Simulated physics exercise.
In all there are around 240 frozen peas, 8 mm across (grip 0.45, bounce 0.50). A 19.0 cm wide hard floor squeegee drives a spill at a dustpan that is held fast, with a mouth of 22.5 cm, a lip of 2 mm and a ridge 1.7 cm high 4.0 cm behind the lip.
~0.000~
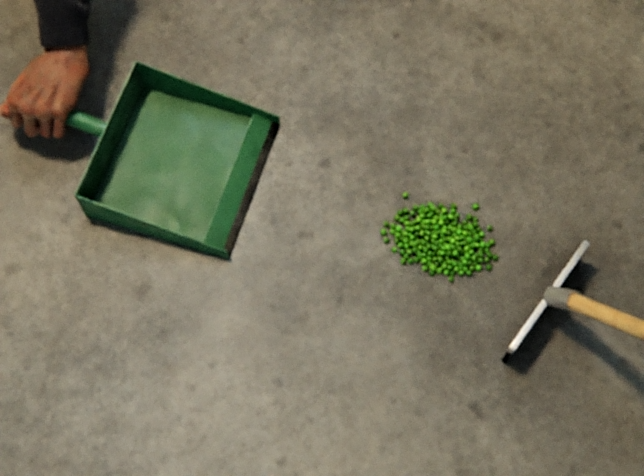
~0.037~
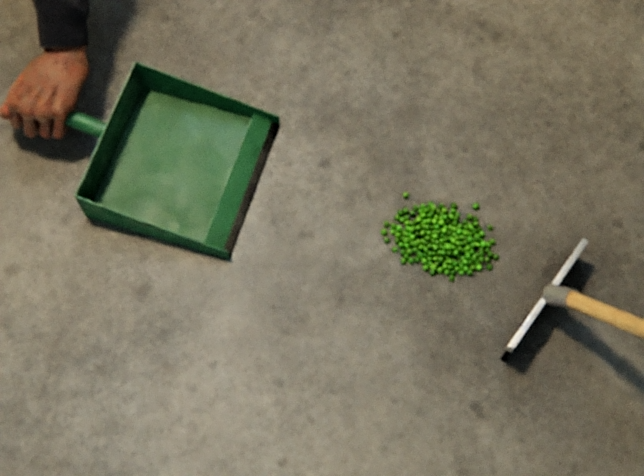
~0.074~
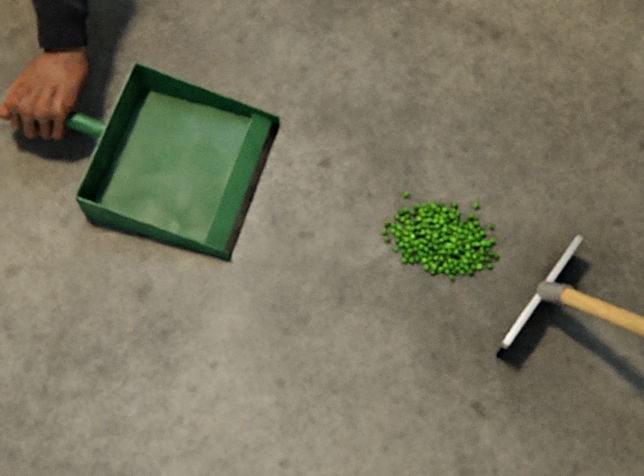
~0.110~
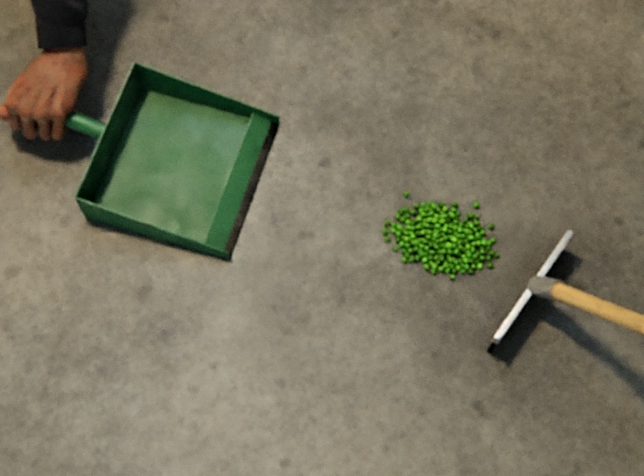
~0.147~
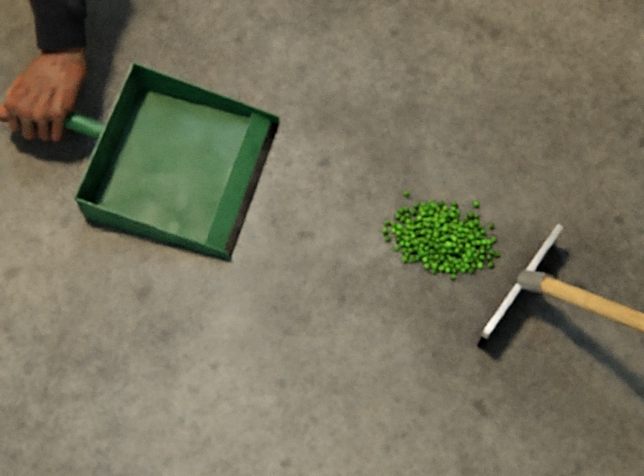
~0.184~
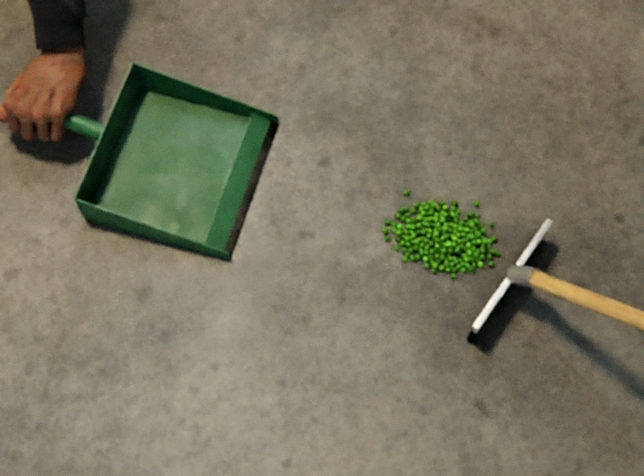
The clip opens on a gray floor where a small heap of green peas sits between a green dustpan, gripped by a hand at left, and a squeegee at right. The squeegee slides a short way left toward the peas, ending close beside them, while pan and peas stay still.
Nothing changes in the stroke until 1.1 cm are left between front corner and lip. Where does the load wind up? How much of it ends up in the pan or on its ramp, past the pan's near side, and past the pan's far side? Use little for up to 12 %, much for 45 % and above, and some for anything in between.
Pan: Little; near side: Little; far side: Some.
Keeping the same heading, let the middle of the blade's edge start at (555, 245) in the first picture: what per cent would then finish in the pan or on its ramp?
I'd estimate about 10 per cent.
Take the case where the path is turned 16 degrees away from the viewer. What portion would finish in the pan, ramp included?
Then about 5 per cent.
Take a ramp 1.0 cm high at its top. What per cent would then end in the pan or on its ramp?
That would give something like 5 per cent.
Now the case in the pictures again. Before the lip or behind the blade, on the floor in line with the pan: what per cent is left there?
75 %.
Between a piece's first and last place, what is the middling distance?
Median: Approx. 24 cm.
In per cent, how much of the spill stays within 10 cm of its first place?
5 percent, roughly.
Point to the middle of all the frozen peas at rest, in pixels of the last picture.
Near (287, 151).
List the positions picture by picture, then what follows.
In the first picture, blade from (512, 349) to (584, 247), moved 0.0 cm, 0 of the pieces shifted so far; middle of the pieces at (441, 242); pan at (172, 165).
In the second picture, blade from (511, 348) to (583, 245), moved 0.3 cm, 0 of the pieces shifted so far; middle of the pieces at (441, 241).
In the third picture, blade from (506, 345) to (577, 242), moved 1.2 cm, 0 of the pieces shifted so far; middle of the pieces at (442, 241).
In the fourth picture, blade from (497, 339) to (568, 237), moved 2.6 cm, 0 of the pieces shifted so far; middle of the pieces at (442, 240).
In the fifth picture, blade from (486, 334) to (558, 231), moved 4.1 cm, 0 of the pieces shifted so far; middle of the pieces at (442, 240).
In the sixth picture, blade from (476, 328) to (547, 225), moved 5.7 cm, 0 of the pieces shifted so far; middle of the pieces at (443, 239); pan at (171, 167). The blade's pace is about 0.43 m/s, heading 8 degrees away from the viewer's side.
Then, at 0.57 s, middle of the blade 22 cm from the lip; 0 % over the lip, far side 0 %, near side 0 %.
After 0.82 s, middle of the blade 11 cm from the lip; 0 % over the lip, far side 10 %, near side 0 %.
Then, at 1.19 s, middle of the blade 4 cm from the lip; 5 % over the lip, far side 20 %, near side 0 %.
At rest (1.6 s), pan 5 %, near side 0 %, far side 20 %, in front of the lip or behind the blade 75 %.
